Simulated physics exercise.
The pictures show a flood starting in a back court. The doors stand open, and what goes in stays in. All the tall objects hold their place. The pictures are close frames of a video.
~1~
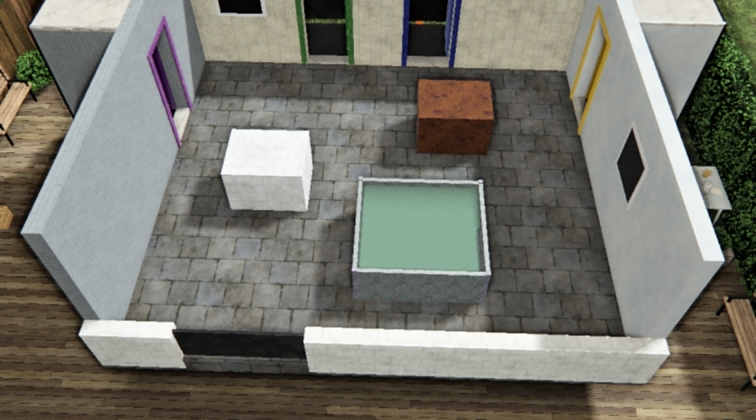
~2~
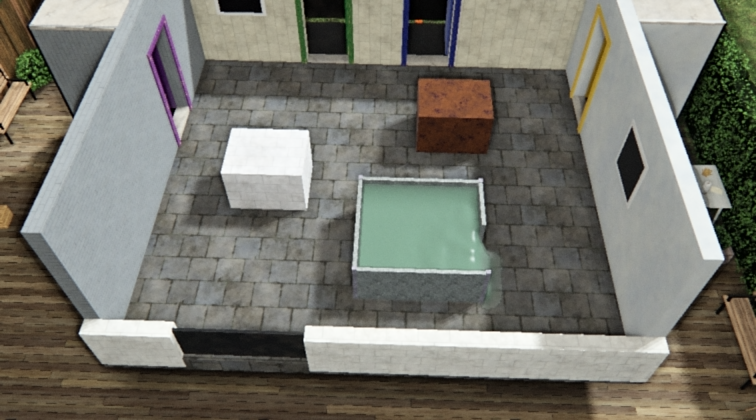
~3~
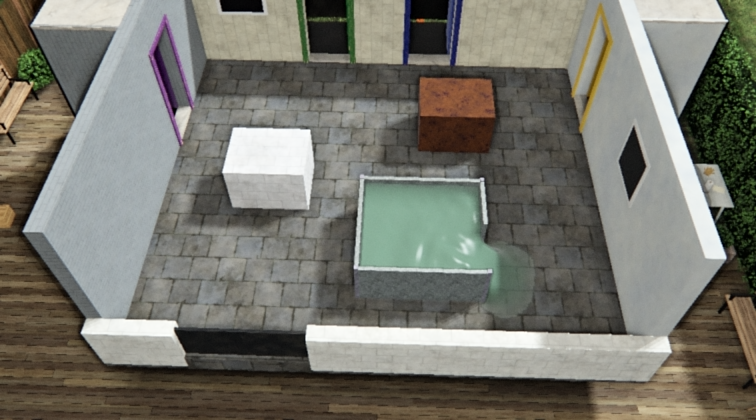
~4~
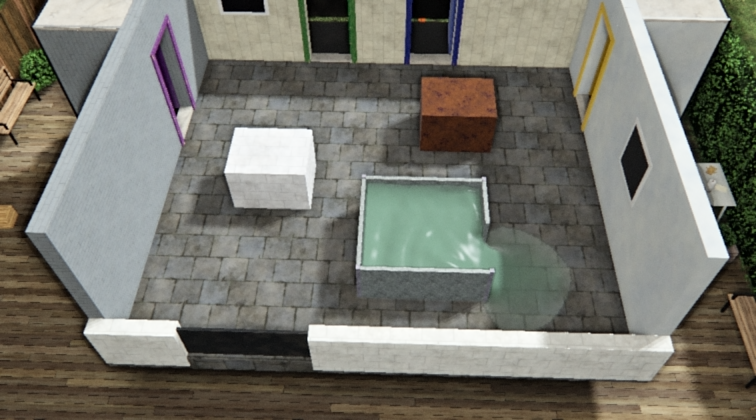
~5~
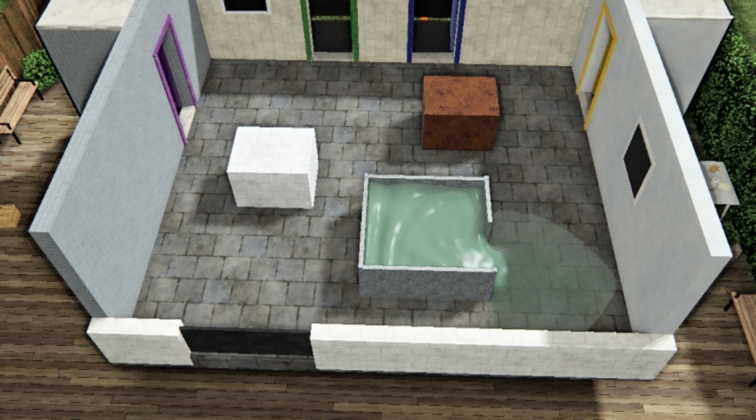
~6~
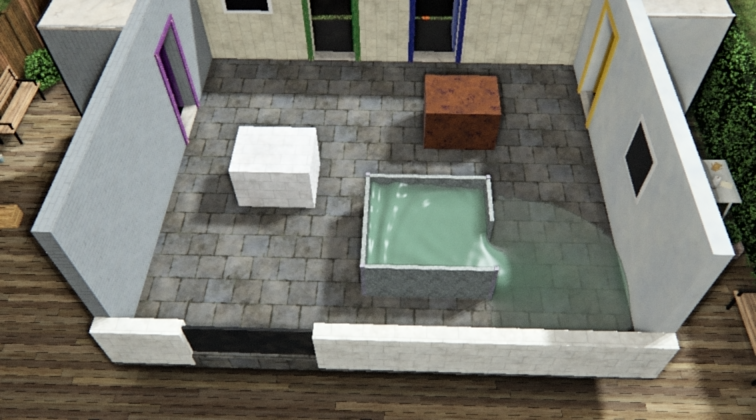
A square stone tank of green water stands in a grey-paved, walled court, seen from high above the low front wall. A white block sits to its left and a rusty-brown block behind it, with purple, green, blue and yellow doorways around the walls. Water breaks out through the tank's right side and fans rightward across the paving in a thin, widening sheet, while the camera drifts very slightly.
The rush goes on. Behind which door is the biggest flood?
The yellow doorway takes the most.
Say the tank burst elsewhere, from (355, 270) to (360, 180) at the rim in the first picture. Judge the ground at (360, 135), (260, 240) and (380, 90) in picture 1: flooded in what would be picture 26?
In that order: Flooded, awash, wet.
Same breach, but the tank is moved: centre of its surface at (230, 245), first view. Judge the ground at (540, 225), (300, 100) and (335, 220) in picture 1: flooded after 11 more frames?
In turn: Awash, clear, clear.
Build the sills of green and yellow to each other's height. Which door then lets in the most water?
That is the yellow-painted one.
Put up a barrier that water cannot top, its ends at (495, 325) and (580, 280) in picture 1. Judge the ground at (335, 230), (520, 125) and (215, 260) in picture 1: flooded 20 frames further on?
One after the other: Not flooded, under water, not flooded.
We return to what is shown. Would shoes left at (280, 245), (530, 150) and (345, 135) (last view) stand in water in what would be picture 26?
As listed: Clear, awash, free of water.
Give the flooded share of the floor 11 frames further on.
I make it 20 per cent.
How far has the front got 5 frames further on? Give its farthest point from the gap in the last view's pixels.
Roughly at (595, 167).
A moment on, water covers 15 % of the floor; green door not reached, purple door not reached, yellow door not reached, blue door not reached.
Next, water covers 20 % of the floor; green door not reached, purple door not reached, yellow door wet at the sill, nothing in, blue door not reached.
Then, water covers 35 % of the floor; green door not reached, purple door not reached, yellow door wet at the sill, nothing in, blue door not reached.
Later, water covers 65 % of the floor; green door wet at the sill, nothing in, purple door not reached, yellow door wet at the sill, nothing in, blue door wet at the sill, nothing in.
In the end, water covers 95 % of the floor; green door wet at the sill, nothing in, purple door wet at the sill, nothing in, yellow door some in, blue door wet at the sill, nothing in; the yellow door has let in the most.
